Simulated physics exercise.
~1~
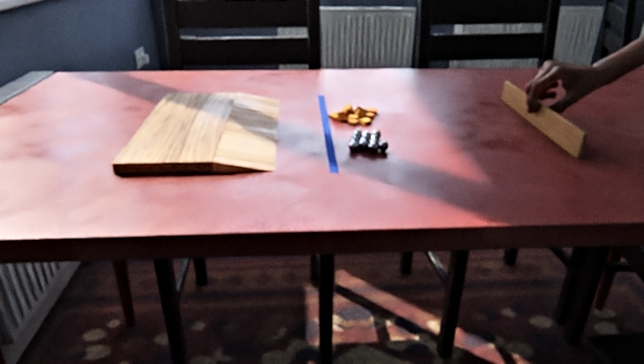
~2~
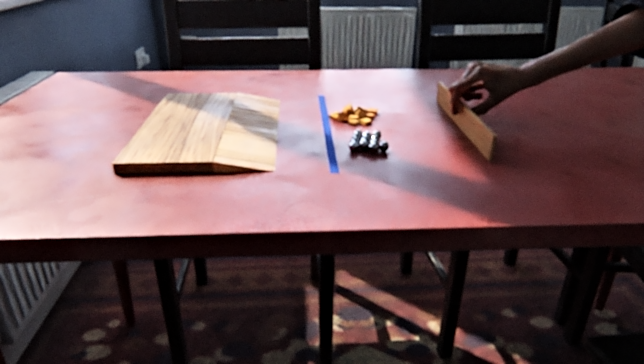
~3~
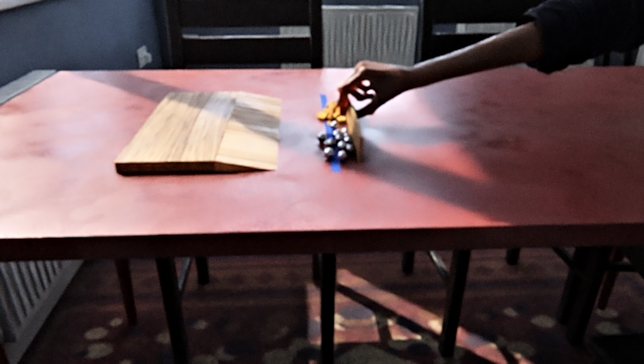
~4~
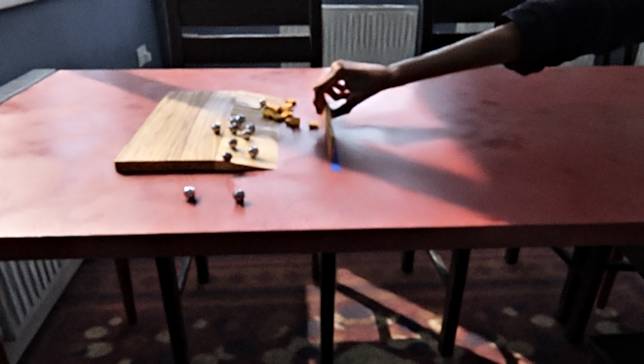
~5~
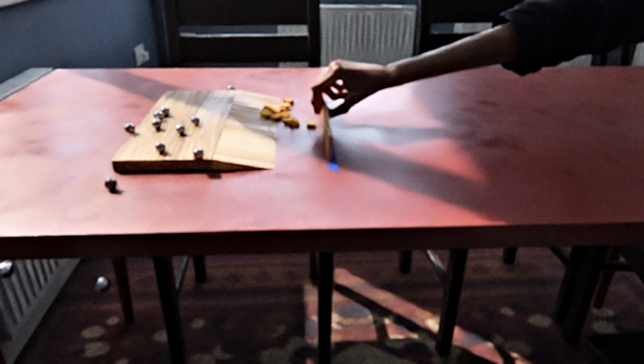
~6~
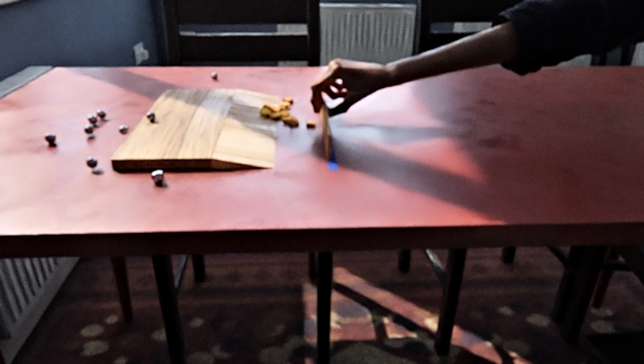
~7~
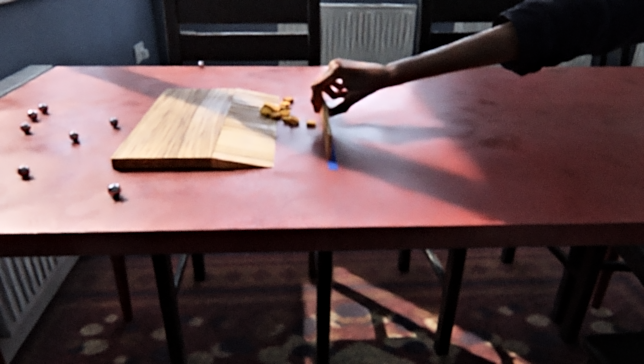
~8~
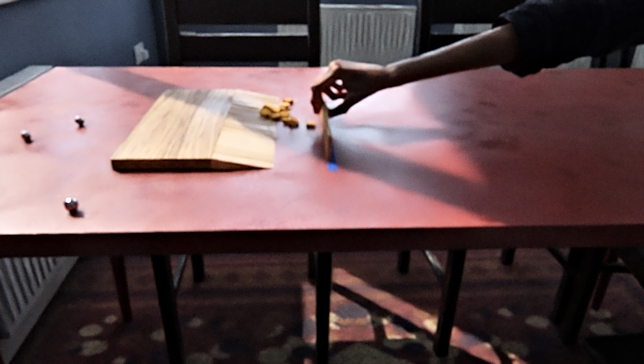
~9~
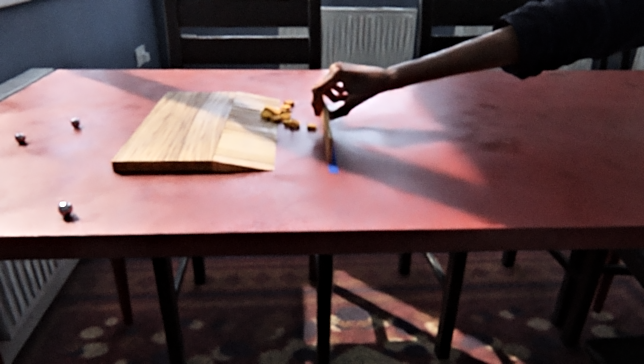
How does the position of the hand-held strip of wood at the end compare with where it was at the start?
At the start it stood near the right end of the table, well away from the loose pieces. By the end it had moved far to the left and was standing upright at the blue tape, near the middle of the table.
A strip of wood in someone's hand slid left across a red table, pushed two little batches along and stopped at the blue tape; the dark pieces rolled beyond the wooden ramp, while the yellow ones settled around its near right edge.
